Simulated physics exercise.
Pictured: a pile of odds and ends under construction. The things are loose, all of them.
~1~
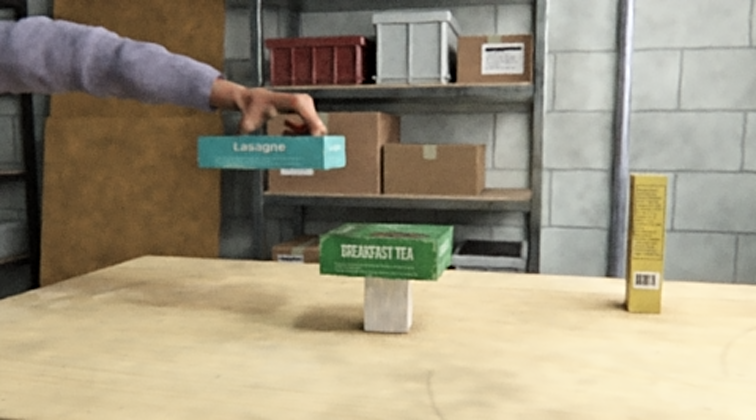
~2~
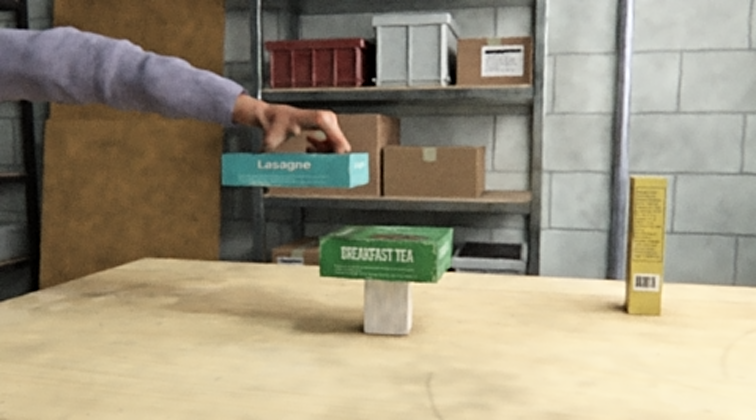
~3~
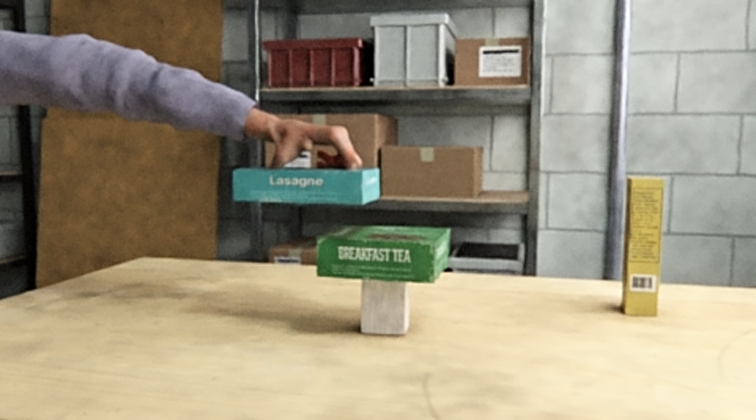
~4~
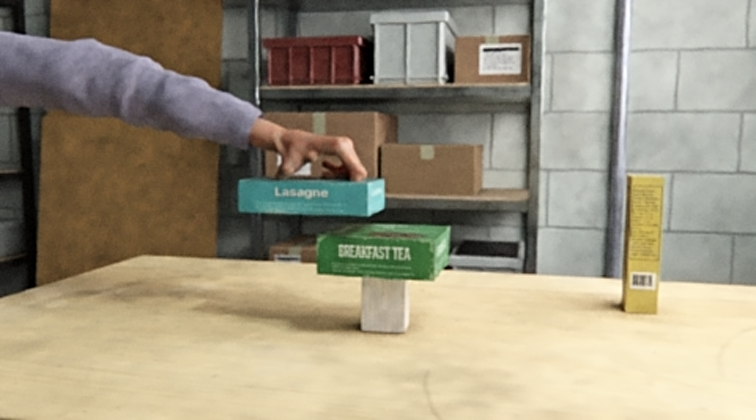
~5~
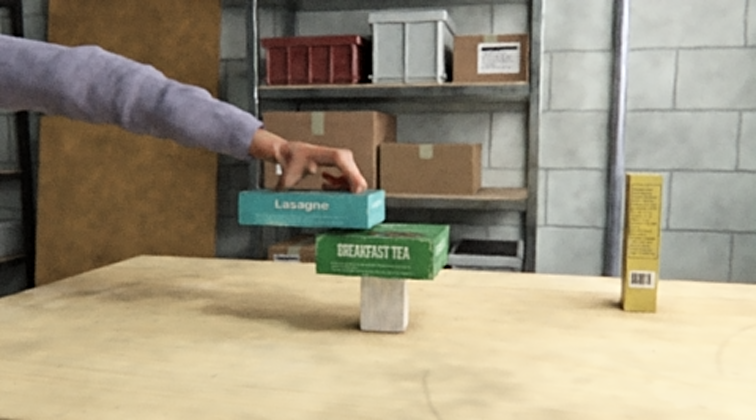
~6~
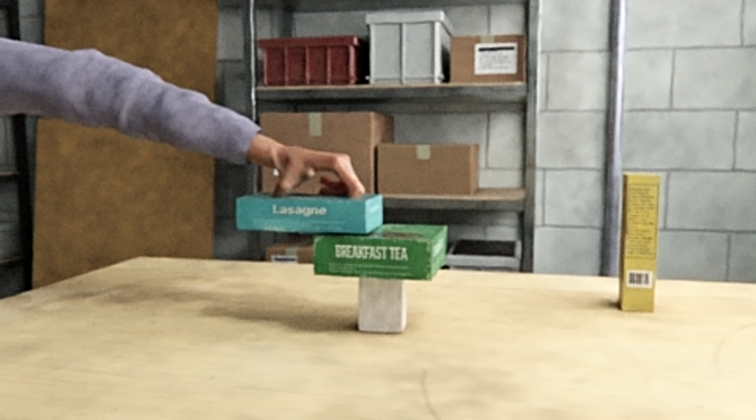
In a storage room with shelving, a hand moves a turquoise lasagne box slightly right and lowers it onto the left part of a green tea box resting on a white block, while a yellow carton stands to the right.
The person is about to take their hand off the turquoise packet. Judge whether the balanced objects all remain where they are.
It fails.
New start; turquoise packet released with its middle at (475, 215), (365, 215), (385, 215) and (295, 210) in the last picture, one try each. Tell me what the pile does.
The pile goes down on try one, does not fall on try two, does not fall on try three and goes down on try four.
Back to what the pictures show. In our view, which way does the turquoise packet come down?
It heads leftwards.
Then, 0.30 s later than the last frame, turquoise packet now fallen.
Then, 0.50 s later than the last frame, things are still on the move.
Then, 0.70 s later than the last frame, as before.
When it is over, fallen, turquoise packet; the other 3 as before. End places, in pixels of the last picture, turquoise packet near (201, 300). The pile loses its balance.
